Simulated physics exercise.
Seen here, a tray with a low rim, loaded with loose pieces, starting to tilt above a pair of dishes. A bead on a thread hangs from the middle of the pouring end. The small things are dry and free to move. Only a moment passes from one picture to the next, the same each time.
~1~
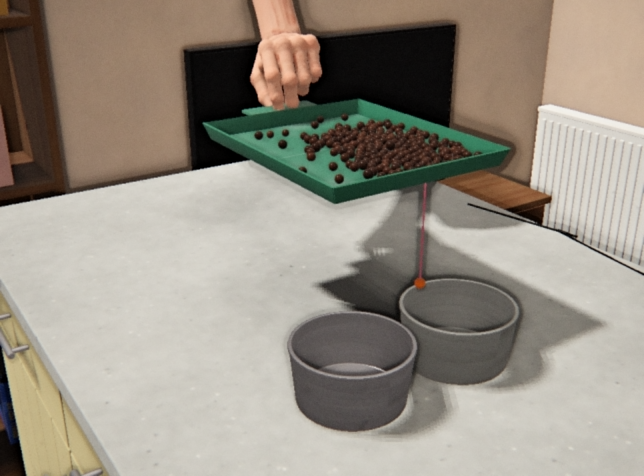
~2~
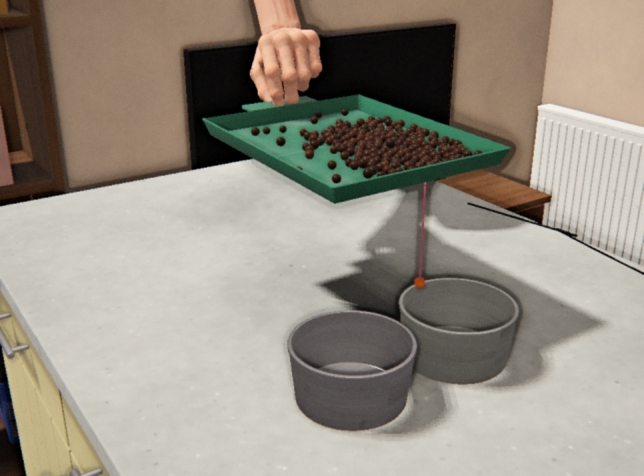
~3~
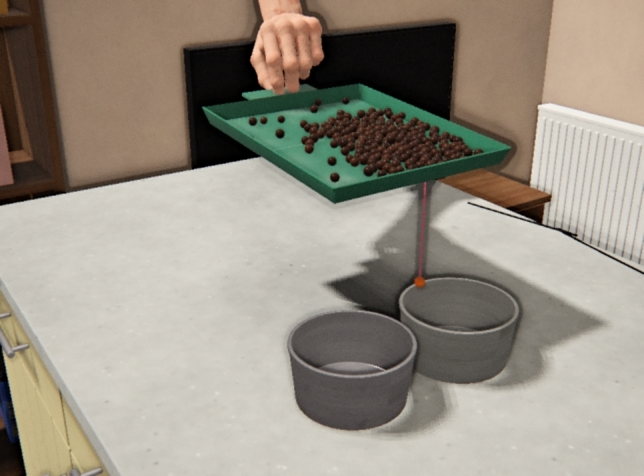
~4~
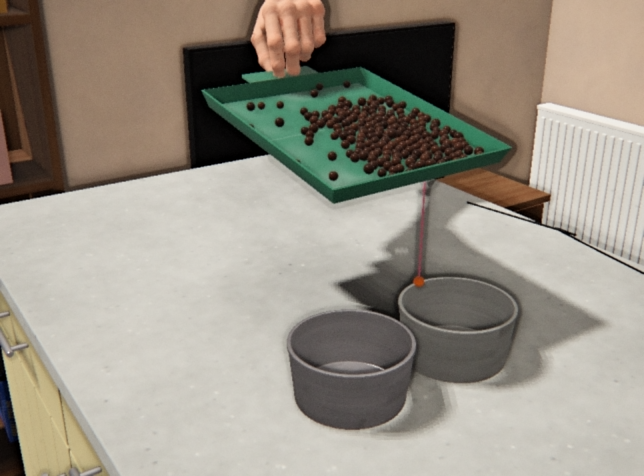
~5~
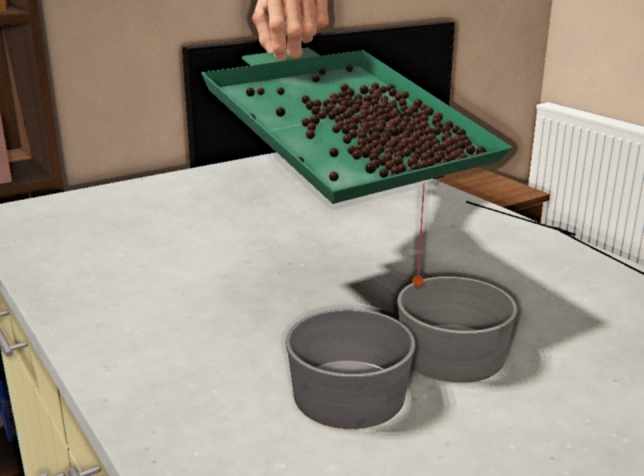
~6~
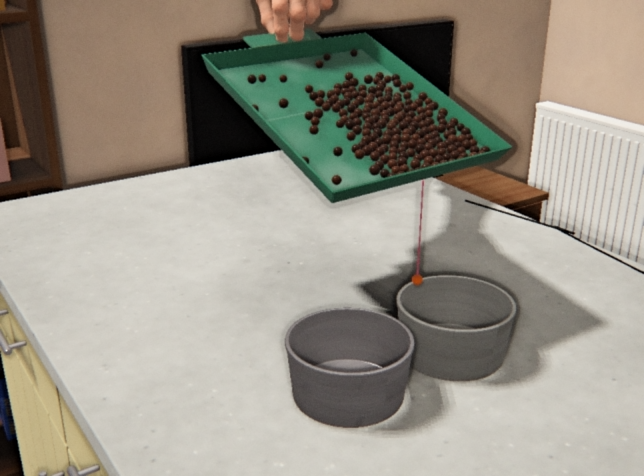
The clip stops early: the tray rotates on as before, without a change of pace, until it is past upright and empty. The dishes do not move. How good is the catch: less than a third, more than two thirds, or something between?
They take over two thirds between them.
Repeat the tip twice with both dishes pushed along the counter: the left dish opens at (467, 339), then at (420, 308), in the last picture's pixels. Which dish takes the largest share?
First the left-hand dish, then the dish on the left.
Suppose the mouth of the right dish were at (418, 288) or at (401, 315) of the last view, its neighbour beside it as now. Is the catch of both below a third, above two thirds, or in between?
One: Less than a third. Two: Between a third and two thirds.
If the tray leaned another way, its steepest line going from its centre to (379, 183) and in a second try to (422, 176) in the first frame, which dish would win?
First the left dish, then the right one.
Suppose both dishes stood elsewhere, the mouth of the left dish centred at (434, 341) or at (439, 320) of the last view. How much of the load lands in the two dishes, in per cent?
In turn 70 and 70 in a hundred.
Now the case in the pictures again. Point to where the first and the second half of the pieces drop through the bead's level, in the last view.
First near (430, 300), later near (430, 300).
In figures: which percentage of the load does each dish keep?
For the left dish some 40 %, for the right dish some 40 %.
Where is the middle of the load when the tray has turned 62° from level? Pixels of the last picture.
Around (428, 171).
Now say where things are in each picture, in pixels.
In the first picture, corners of the pouring end at (335, 184) and (501, 148), level; middle of the load at (387, 148), chocolate balls; left dish at (390, 395); right dish at (498, 351); bead on its thread at (420, 283).
In the second picture, corners of the pouring end at (335, 184) and (501, 147), level; middle of the load at (387, 146).
In the third picture, corners of the pouring end at (336, 184) and (502, 146), tipped barely, level across its low end; middle of the load at (388, 141), a stray few on the move.
In the fourth picture, corners of the pouring end at (336, 185) and (502, 146), tipped a little, level across its low end; middle of the load at (388, 134), a small part on the move.
In the fifth picture, corners of the pouring end at (336, 186) and (503, 145), tipped a little, level across its low end; middle of the load at (390, 128), a small part on the move.
In the sixth picture, corners of the pouring end at (335, 186) and (503, 144), tipped clearly, level across its low end; middle of the load at (394, 123), nearly all on the move; left dish at (387, 391); right dish at (495, 347).
Soon after the last picture, tray tipped steeply; most on the tray; a stray few in the left dish; a small part in the right dish; a stray few outside both; about a quarter in the air.
A little later, tray tipped past a quarter turn; about a third in the left dish; about a third in the right dish; about a quarter outside both; a small part in the air.
Later still, tray tipped past a quarter turn; about a third in the left dish; about half in the right dish; about a quarter outside both.
By the end, tray tipped past a quarter turn; about a third in the left dish; about half in the right dish; about a quarter outside both.
